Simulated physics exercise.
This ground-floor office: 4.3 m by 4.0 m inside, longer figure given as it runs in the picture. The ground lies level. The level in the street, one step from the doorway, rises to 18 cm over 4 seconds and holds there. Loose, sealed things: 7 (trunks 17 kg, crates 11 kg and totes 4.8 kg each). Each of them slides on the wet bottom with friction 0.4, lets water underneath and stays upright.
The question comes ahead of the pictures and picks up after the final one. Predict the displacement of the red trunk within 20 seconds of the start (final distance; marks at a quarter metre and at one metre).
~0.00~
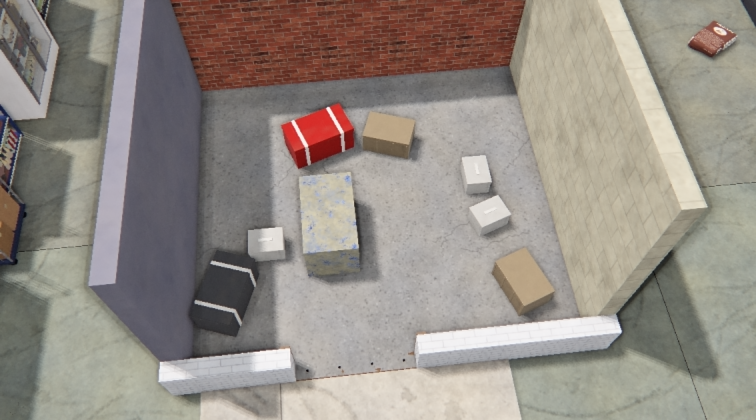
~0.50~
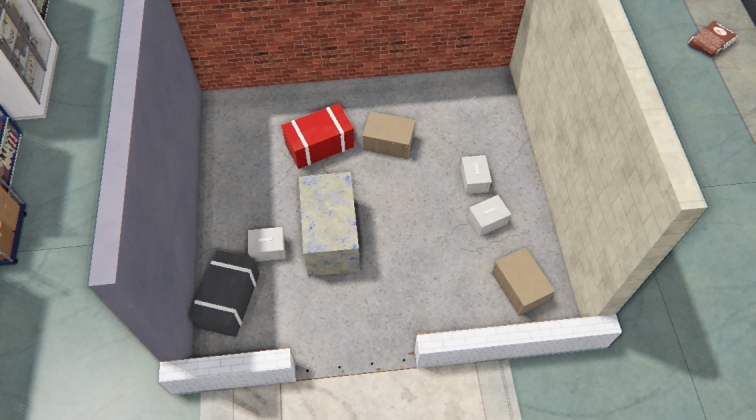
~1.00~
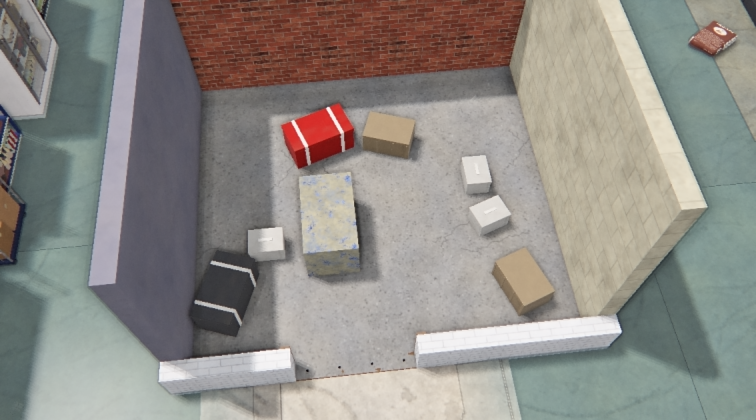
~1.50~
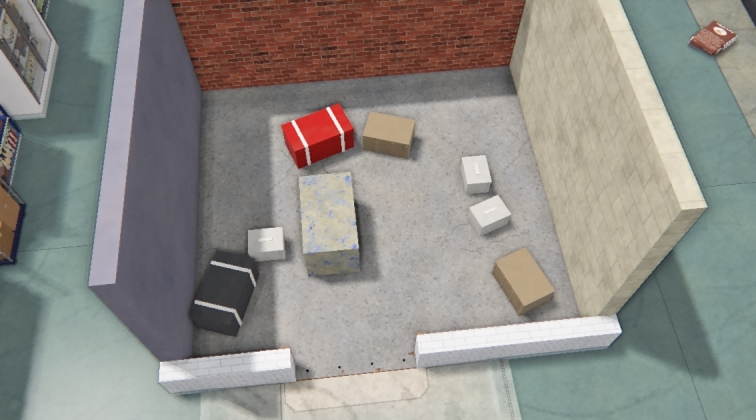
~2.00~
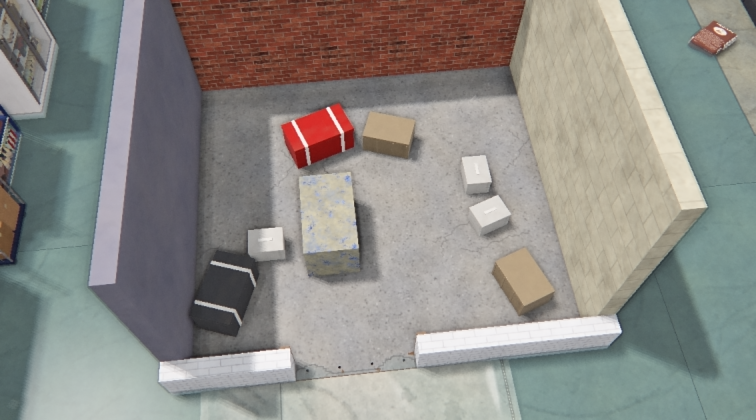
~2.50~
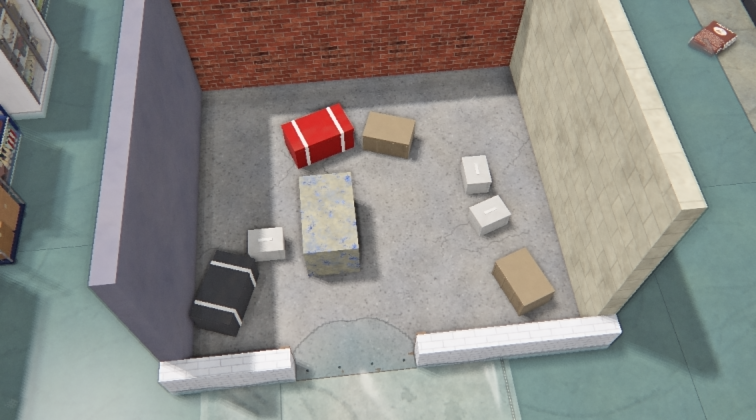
By the end the red trunk has crept a modest distance.
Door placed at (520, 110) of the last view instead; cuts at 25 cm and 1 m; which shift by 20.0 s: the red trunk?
Red trunk: Long trip.
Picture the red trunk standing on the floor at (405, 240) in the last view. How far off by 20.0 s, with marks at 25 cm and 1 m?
Here it heads a good way off.
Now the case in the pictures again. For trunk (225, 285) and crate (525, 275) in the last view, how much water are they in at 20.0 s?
Roughly 14 and 12 cm.
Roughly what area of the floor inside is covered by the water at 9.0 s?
Some 15 m2 of it.
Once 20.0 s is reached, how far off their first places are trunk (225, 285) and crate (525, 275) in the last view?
The first is 40 cm from its start, the second 80 cm.
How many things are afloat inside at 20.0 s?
7 of them.
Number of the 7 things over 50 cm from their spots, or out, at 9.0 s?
By that point, 3.
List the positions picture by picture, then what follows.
In the first picture, the red trunk at (317, 127) rests on the ground; water covers 0.0 m2; 0 of 7 have shifted.
In the second picture, the red trunk at (317, 127) rests on the ground; 0.0 m2 under water; 0 of 7 have shifted.
In the third picture, the red trunk at (317, 127) rests on the ground; 0.0 m2 under water; 0 of 7 have shifted.
In the fourth picture, the red trunk at (317, 127), on the bottom; water covers 0.0 m2; 0 of 7 have shifted.
In the fifth picture, the red trunk at (317, 127), on the bottom; water covers 0.0 m2; 0 of 7 have shifted.
In the sixth picture, the red trunk at (317, 127) rests on the ground; water covers 0.4 m2; 0 of 7 have shifted.
After 4.0 s the red trunk is near (317, 127), 0.0 m from its start, aground; 0 afloat.
After 9.0 s the red trunk is near (317, 127), 0.0 m from its start, aground; 3 afloat.
After 16.0 s the red trunk is near (296, 92), 0.6 m from its start, afloat; 7 afloat.
After 20.0 s the red trunk is near (320, 151), 0.4 m from its start, afloat; 7 afloat.
